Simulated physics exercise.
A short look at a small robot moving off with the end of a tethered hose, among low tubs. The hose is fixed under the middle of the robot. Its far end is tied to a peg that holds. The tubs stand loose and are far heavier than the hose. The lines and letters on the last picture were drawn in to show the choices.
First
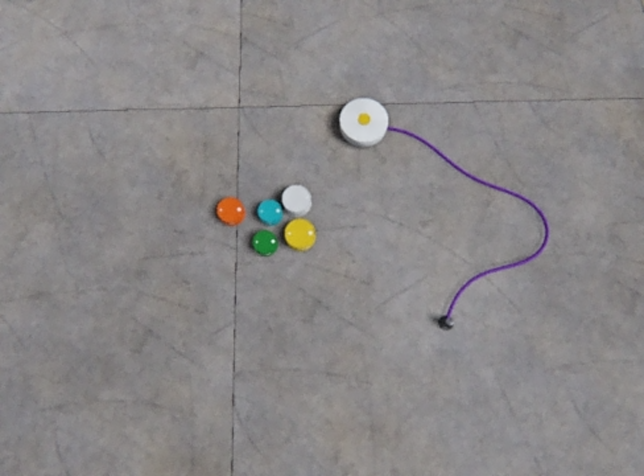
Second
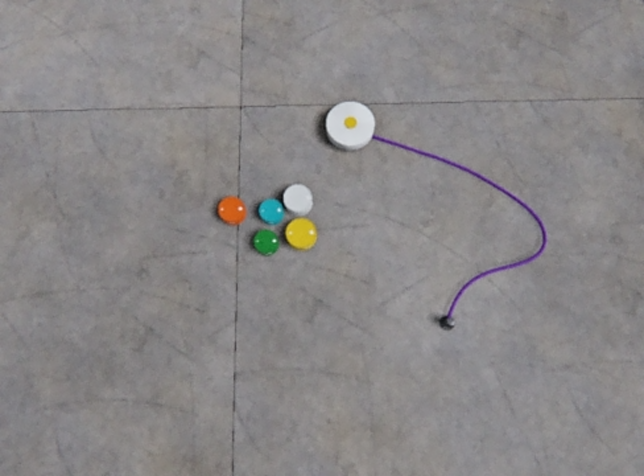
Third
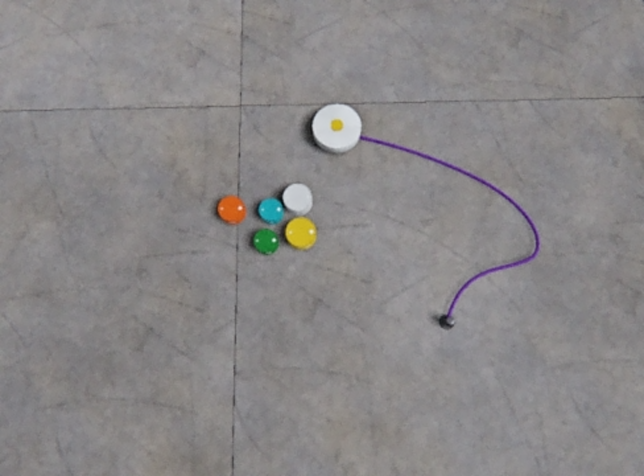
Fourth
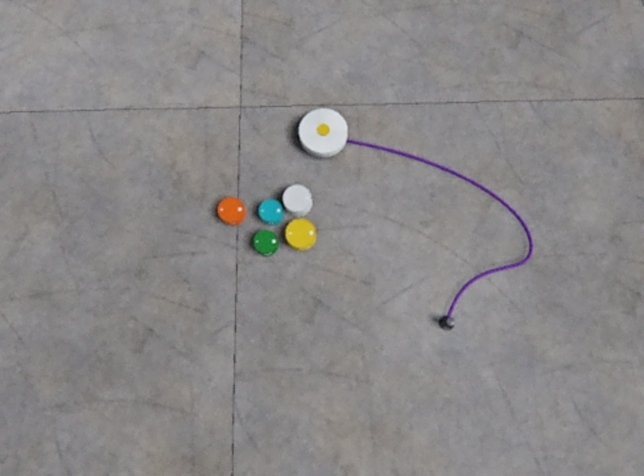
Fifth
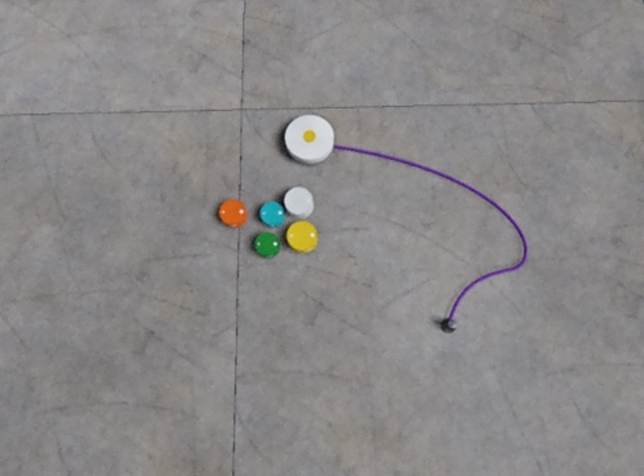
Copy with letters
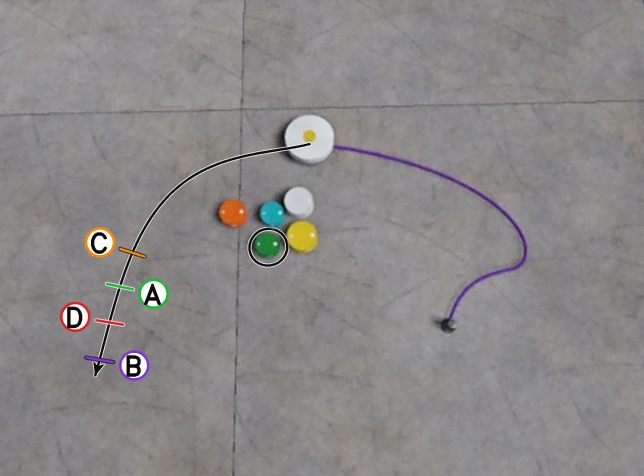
The footage shows a round white device with a yellow centre moving slowly left and slightly down across a grey floor, drawing one end of a curved purple line along, while five coloured round tubs below it stay still.
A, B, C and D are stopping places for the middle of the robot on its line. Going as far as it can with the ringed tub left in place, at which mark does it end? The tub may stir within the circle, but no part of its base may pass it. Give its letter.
Mark A.
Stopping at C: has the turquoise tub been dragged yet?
By then, no.
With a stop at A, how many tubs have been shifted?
Four.
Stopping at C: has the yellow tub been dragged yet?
No.
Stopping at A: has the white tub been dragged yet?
Yes.
On the marked copy, A at (120, 287); B at (100, 360); C at (132, 253); D at (110, 322); the ring at (268, 247); the route from (310, 144) via (159, 206) to (95, 376).
Following A. Soon after the start, robot (223, 158); green tub (268, 246).
Later, robot (150, 212); green tub (268, 246).
In the end, robot (116, 285); turquoise tub (263, 224); orange tub (238, 233); white tub (288, 223); green tub (268, 246); yellow tub (305, 246); the green tub is still in its ring.
As for the rest, B drags the ringed tub to (262, 290); C is safe but short; D drags the ringed tub to (262, 266).
